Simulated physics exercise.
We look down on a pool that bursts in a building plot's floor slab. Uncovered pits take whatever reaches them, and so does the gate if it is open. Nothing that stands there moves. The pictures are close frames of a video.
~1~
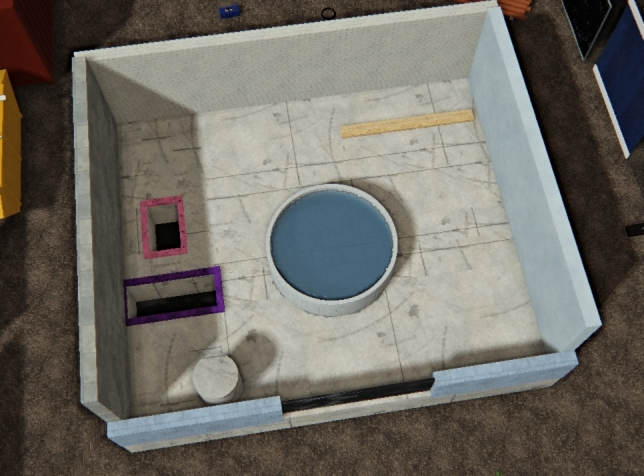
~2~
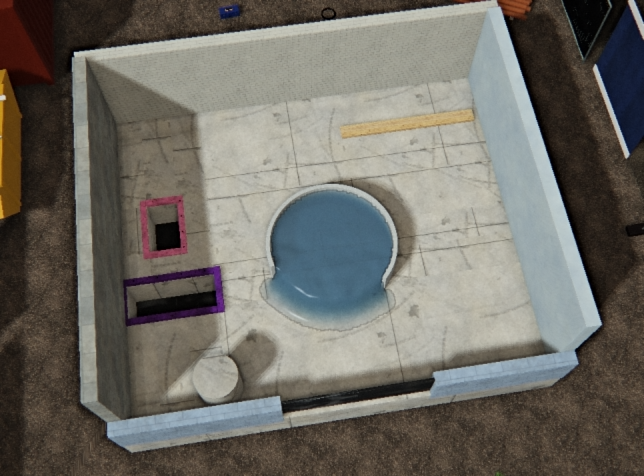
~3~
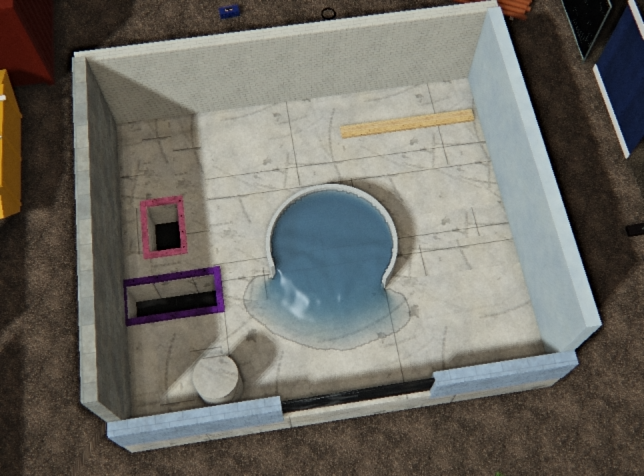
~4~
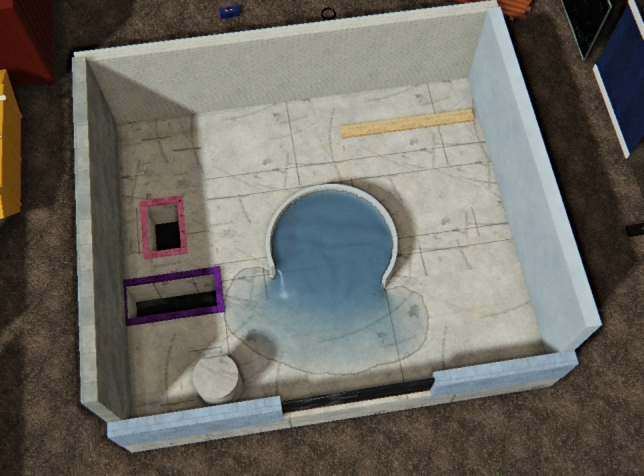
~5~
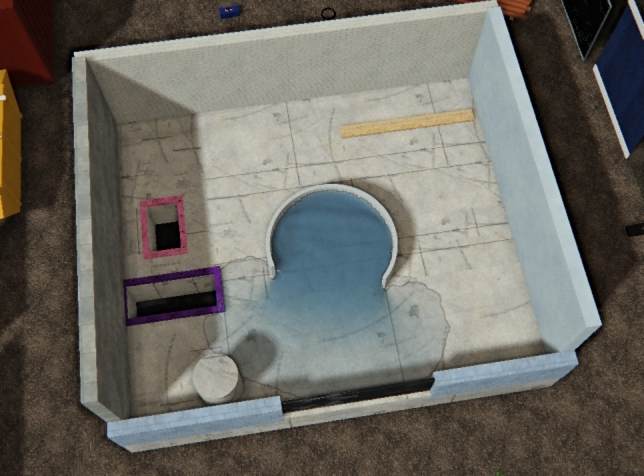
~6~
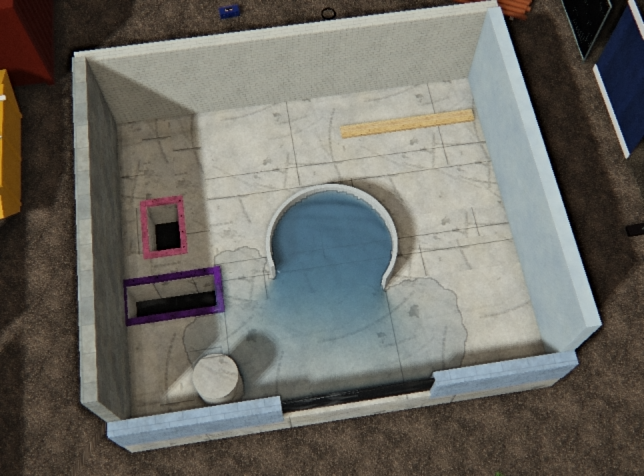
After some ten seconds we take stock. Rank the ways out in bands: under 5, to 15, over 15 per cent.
One by one: The gate takes under 5 %; the purple pit takes between 5 and 15 %; the pink pit takes under 5 %.
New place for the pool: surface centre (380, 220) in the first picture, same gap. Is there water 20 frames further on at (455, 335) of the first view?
There: Under water.
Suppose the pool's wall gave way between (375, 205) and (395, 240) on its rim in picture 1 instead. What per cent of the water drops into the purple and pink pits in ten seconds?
Per cent: Purple 0, pink 0.
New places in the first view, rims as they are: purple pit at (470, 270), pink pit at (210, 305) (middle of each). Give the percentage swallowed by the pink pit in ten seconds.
In per cent: Pink 14.
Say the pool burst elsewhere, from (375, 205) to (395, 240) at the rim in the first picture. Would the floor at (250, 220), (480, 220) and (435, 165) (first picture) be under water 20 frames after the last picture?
In turn: Not flooded, wet, flooded.
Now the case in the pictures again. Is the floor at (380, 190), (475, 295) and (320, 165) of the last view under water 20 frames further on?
As listed: Clear, covered, clear.
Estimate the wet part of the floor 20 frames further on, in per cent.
Close to 45 %.
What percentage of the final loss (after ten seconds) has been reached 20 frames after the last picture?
I make it 45 per cent.
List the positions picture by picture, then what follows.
In the first frame, still water in the round pool at (332, 244).
In the second frame, the front is at (388, 293), out from the gap at (325, 309).
In the third frame, the front is at (405, 313), out from the gap at (325, 310).
In the fourth frame, water pours out at (325, 310) and has run to (422, 329).
In the fifth frame, water pours out at (325, 311) and has run to (441, 339).
In the sixth frame, the front is at a hidden place, out from the gap at (325, 311).
A moment on, water covers 25 % of the floor; the gate 0 %, the purple pit 0 %, the pink pit 0 %.
Next, water covers 30 % of the floor; the gate 0 %, the purple pit 0 %, the pink pit 0 %.
Then, water covers 45 % of the floor; the gate 0 %, the purple pit 4 %, the pink pit 0 %.
Later, water covers 75 % of the floor; the gate 0 %, the purple pit 7 %, the pink pit 0 %.
In the end, water covers 90 % of the floor; the gate 0 %, the purple pit 8 %, the pink pit 0 %.
